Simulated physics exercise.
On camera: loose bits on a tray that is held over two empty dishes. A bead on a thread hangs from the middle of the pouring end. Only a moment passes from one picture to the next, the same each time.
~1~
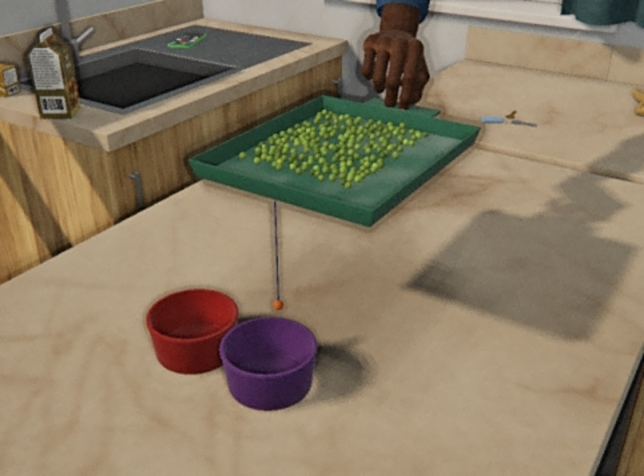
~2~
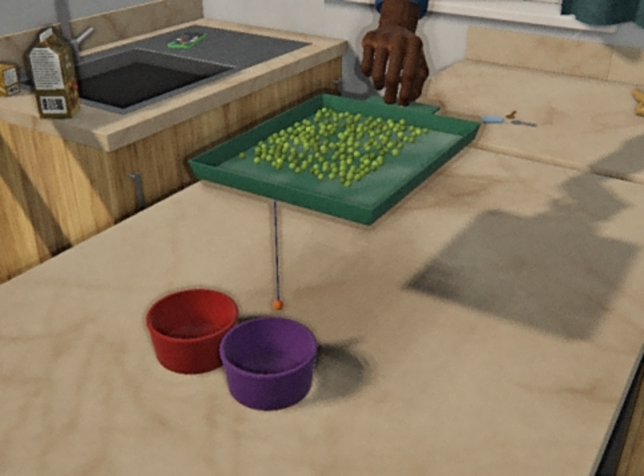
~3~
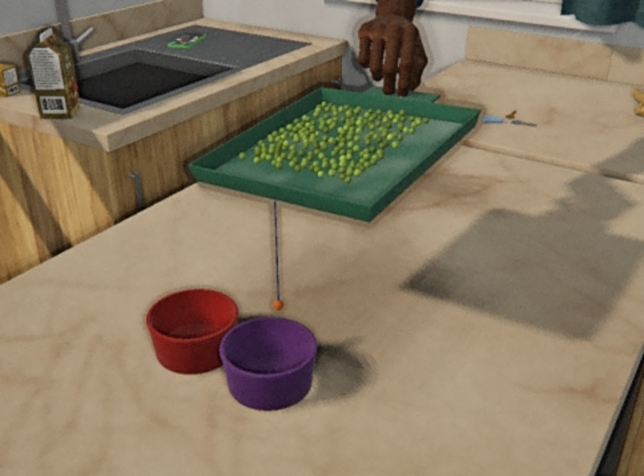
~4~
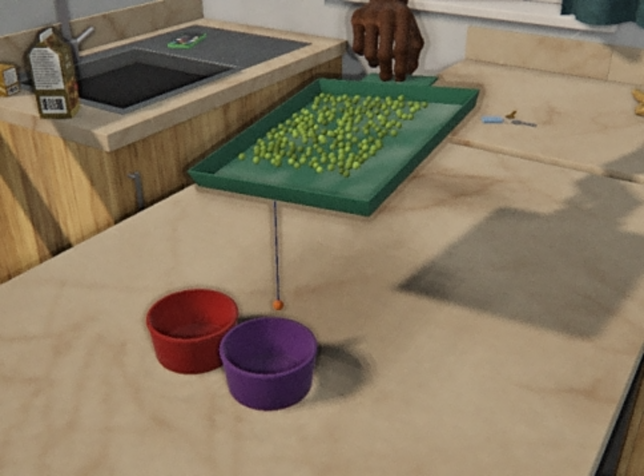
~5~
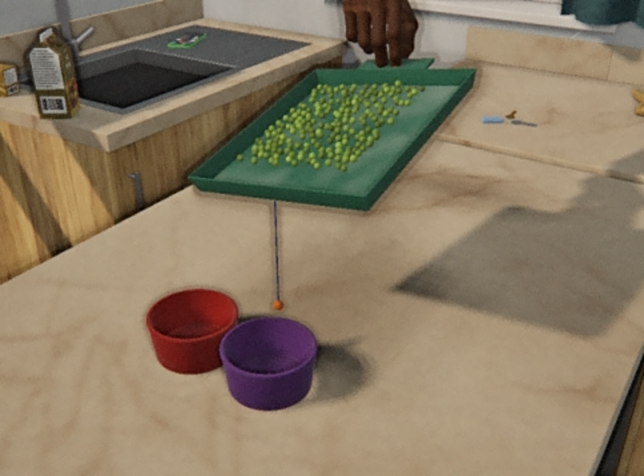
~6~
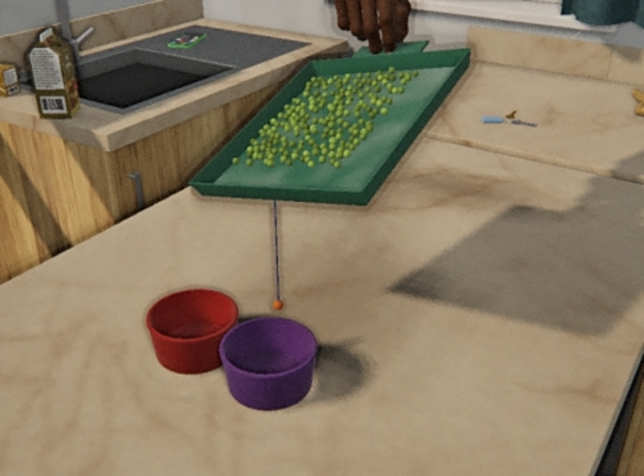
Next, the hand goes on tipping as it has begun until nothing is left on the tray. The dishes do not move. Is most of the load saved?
They take under half between them.
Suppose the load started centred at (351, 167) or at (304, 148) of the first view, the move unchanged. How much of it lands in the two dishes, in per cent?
Near 20 % and 20 %.
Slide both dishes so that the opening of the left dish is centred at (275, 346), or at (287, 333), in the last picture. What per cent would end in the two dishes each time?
The first gives 0 %, the second 0 %.
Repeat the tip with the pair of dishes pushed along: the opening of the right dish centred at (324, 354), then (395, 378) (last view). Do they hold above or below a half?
One: Less than half. Two: The smaller part.
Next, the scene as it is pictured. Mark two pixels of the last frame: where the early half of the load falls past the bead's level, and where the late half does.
Early half (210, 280), late half (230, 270).
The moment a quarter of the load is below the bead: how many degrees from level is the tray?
At some 80 degrees.
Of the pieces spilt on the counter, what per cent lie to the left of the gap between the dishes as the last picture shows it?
Close to 60 per cent.
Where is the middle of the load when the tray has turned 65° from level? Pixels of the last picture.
Near (230, 191).
Just after the last frame, tray tipped steeply; the larger part on the tray; just a few in the left dish; just a few outside both; about a tenth in the air.
A moment on, tray tipped past a quarter turn; about a tenth on the tray; roughly a quarter in the left dish; roughly half outside both; roughly a quarter in the air.
Further on, tray tipped past a quarter turn; roughly a quarter in the left dish; the larger part outside both.
When it is over, tray tipped past a quarter turn; not one in the right dish; roughly a quarter in the left dish; the larger part outside both.
